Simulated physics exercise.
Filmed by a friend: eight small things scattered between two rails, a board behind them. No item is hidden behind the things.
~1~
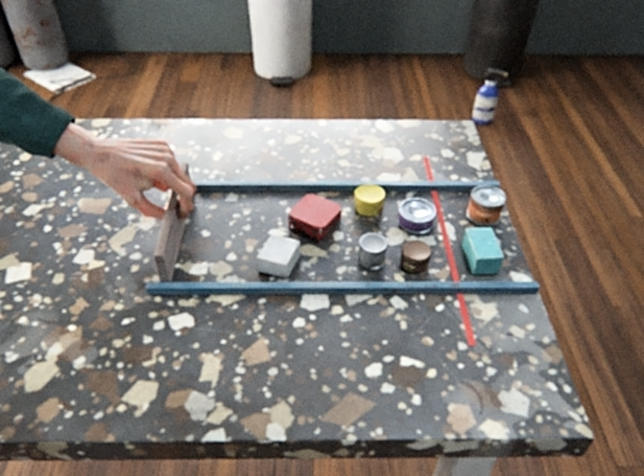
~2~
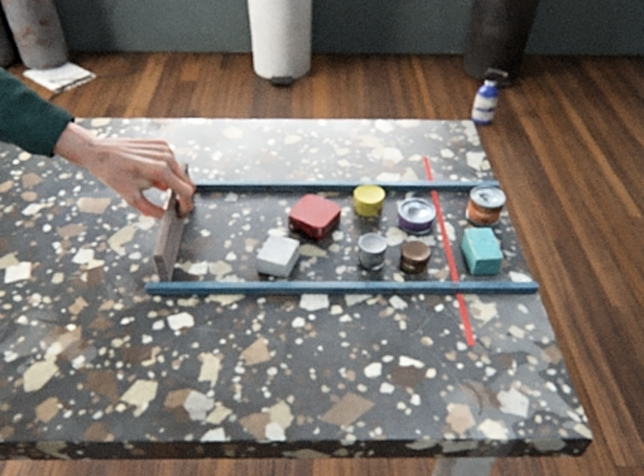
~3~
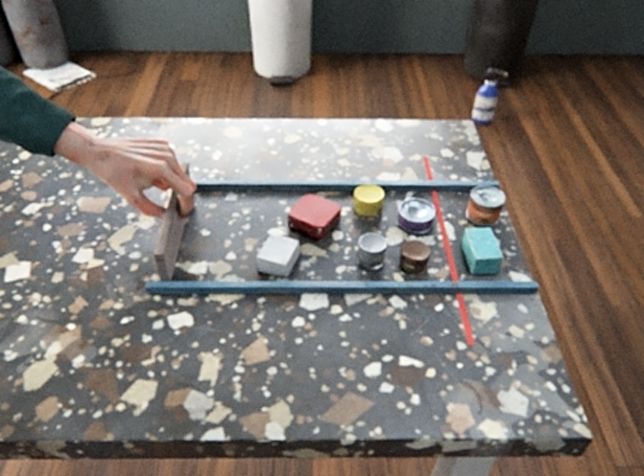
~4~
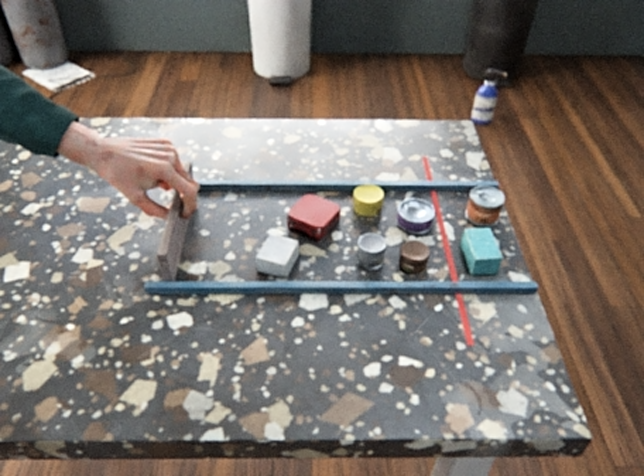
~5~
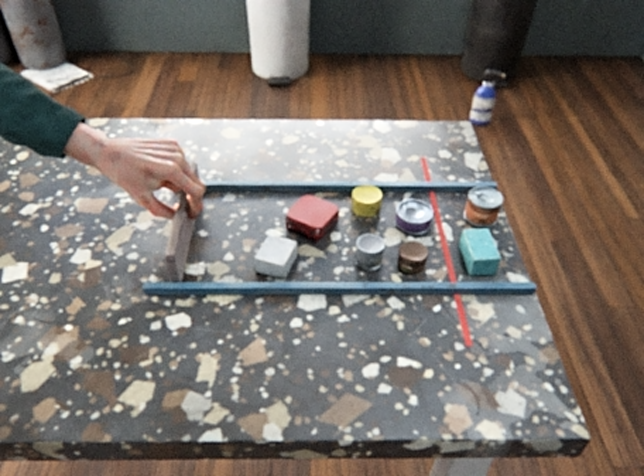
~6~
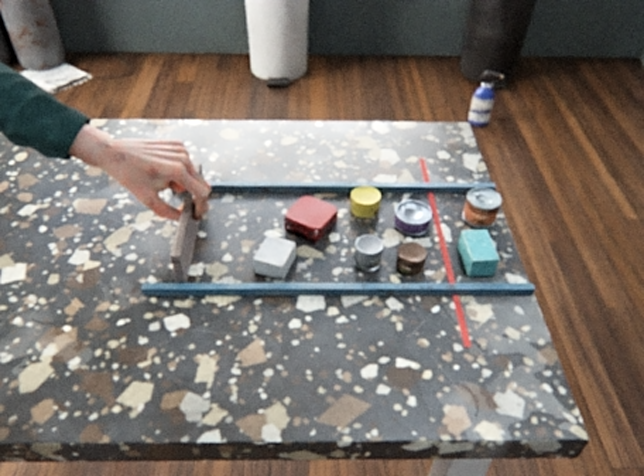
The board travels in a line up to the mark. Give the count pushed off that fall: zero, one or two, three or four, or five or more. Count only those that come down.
Count: One or two.
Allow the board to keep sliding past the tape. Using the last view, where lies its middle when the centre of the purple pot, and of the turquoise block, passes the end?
I reckon its middle sits around (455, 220) and then around (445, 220).
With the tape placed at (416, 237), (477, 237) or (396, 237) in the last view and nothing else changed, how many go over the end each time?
0, 5, 0.
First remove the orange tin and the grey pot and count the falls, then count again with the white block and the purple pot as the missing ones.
You'd get 0 in the first case and 0 in the second one.
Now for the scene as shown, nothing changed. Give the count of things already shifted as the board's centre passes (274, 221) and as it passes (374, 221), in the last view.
1, then 6.
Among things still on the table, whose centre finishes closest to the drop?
Nearest at the end: The turquoise block.
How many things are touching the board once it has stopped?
3 of them.
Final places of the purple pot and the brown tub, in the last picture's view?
The purple pot stops around (496, 218); the brown tub around (497, 272).
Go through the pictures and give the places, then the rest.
In the first picture, orange tin (486, 206); turquoise block (482, 251); purple pot (417, 216); board (175, 220); tape (445, 235).
In the second picture, turquoise block (481, 251); grey pot (372, 252).
In the third picture, purple pot (416, 216); board (175, 219).
In the fourth picture, orange tin (485, 206); yellow tub (368, 200).
In the fifth picture, turquoise block (479, 252); white block (276, 257).
In the sixth picture, orange tin (482, 208); turquoise block (478, 253); purple pot (413, 218); board (190, 221); tape (441, 237).
A little later, none off yet; orange tin at rest near (482, 208); turquoise block at rest near (478, 253); purple pot at rest near (413, 218).
Next, none off yet; orange tin moving near (489, 207); turquoise block shifted a little near (494, 254); purple pot shifted about its own width near (458, 217).
When it is over, the number that fall off is one or two; down, orange tin.
